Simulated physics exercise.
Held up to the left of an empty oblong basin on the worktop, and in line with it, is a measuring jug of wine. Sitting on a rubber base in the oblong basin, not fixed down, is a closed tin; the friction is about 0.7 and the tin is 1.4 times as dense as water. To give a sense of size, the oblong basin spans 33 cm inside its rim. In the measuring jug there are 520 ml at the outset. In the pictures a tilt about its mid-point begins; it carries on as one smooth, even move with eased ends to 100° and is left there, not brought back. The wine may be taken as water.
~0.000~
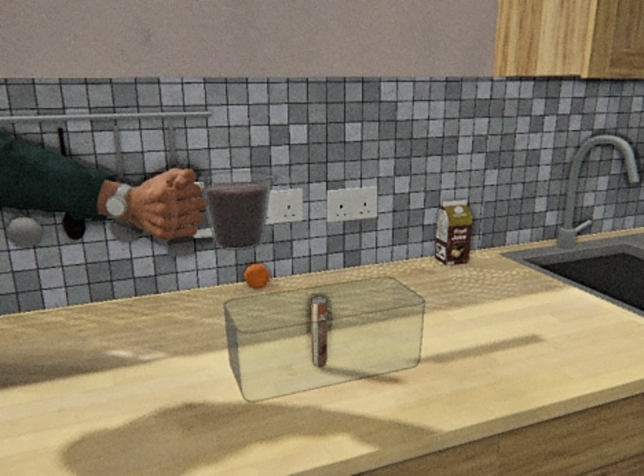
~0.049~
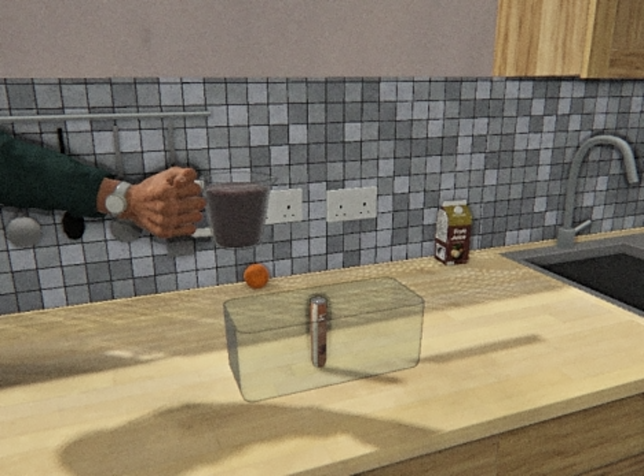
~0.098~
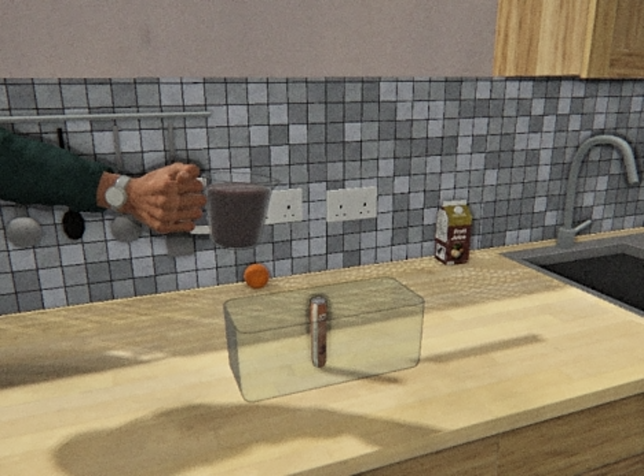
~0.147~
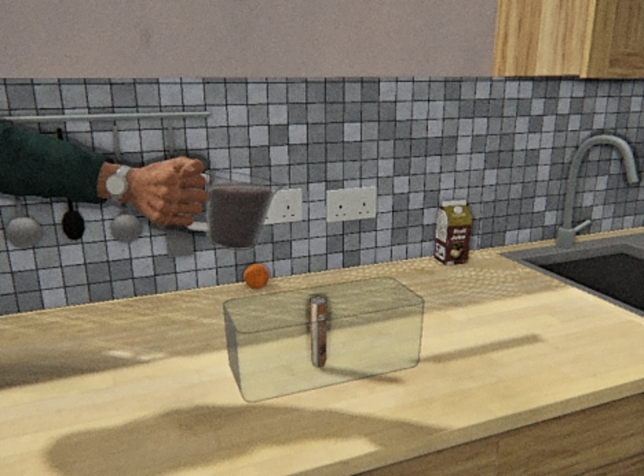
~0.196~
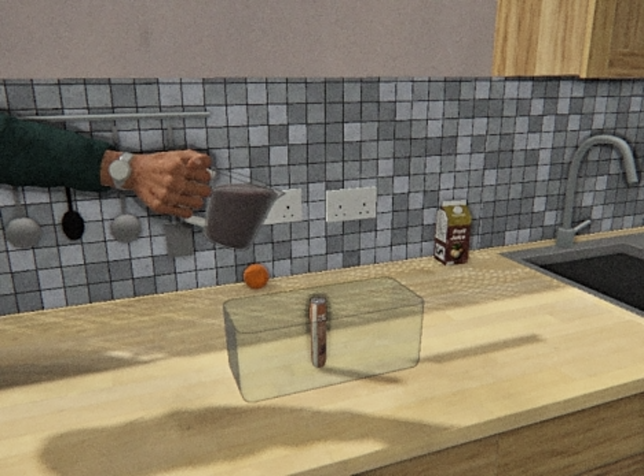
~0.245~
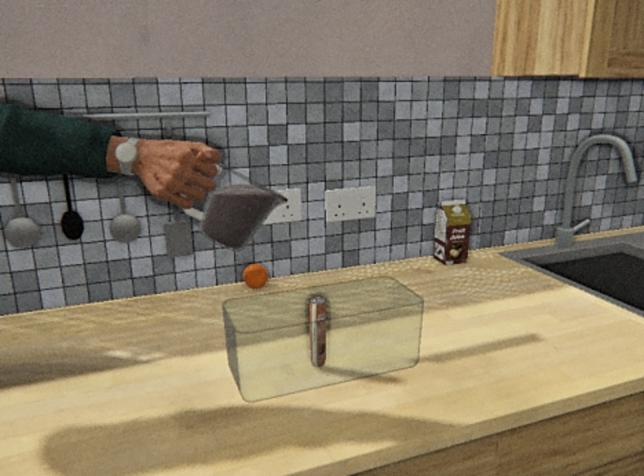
A hand wearing a watch holds a jug of dark liquid still above a worktop, to the left of a clear oblong basin with a closed tin standing inside. The hand then gradually tilts the jug rightward, its rim dipping toward the basin while everything on the worktop stays put.
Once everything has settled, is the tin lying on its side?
Yes.
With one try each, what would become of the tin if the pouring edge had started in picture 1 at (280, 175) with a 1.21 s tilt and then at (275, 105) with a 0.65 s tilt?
Trial 1 - tin tips; trial 2 - tin stays standing.
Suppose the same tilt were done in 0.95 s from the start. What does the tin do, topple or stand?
Then the tin tumbles.
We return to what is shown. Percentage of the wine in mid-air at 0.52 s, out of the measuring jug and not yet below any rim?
Near 36 per cent at that moment.
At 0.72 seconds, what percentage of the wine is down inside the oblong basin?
I reckon close to 70 per cent.
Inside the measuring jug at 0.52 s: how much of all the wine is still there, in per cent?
At that time about 50 in a hundred parts are still held.
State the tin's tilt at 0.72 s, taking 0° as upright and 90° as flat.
It tilts roughly 5° from upright.
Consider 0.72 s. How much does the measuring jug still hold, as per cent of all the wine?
What remains is about 10 percent of it all.
After 0.52 s the tilt is 90° and 50 per cent is still to pour; the tin stands where it began.
After 0.72 s the tilt is 100° and 10 per cent is still to pour; the tin stands where it began.
After 0.92 s the tilt is 100° and 1 per cent is still to pour; the tin lies on its side.
After 1.15 s the tilt is 100° and 0 per cent is still to pour; the tin lies on its side.
In the end the tin lies on its side.
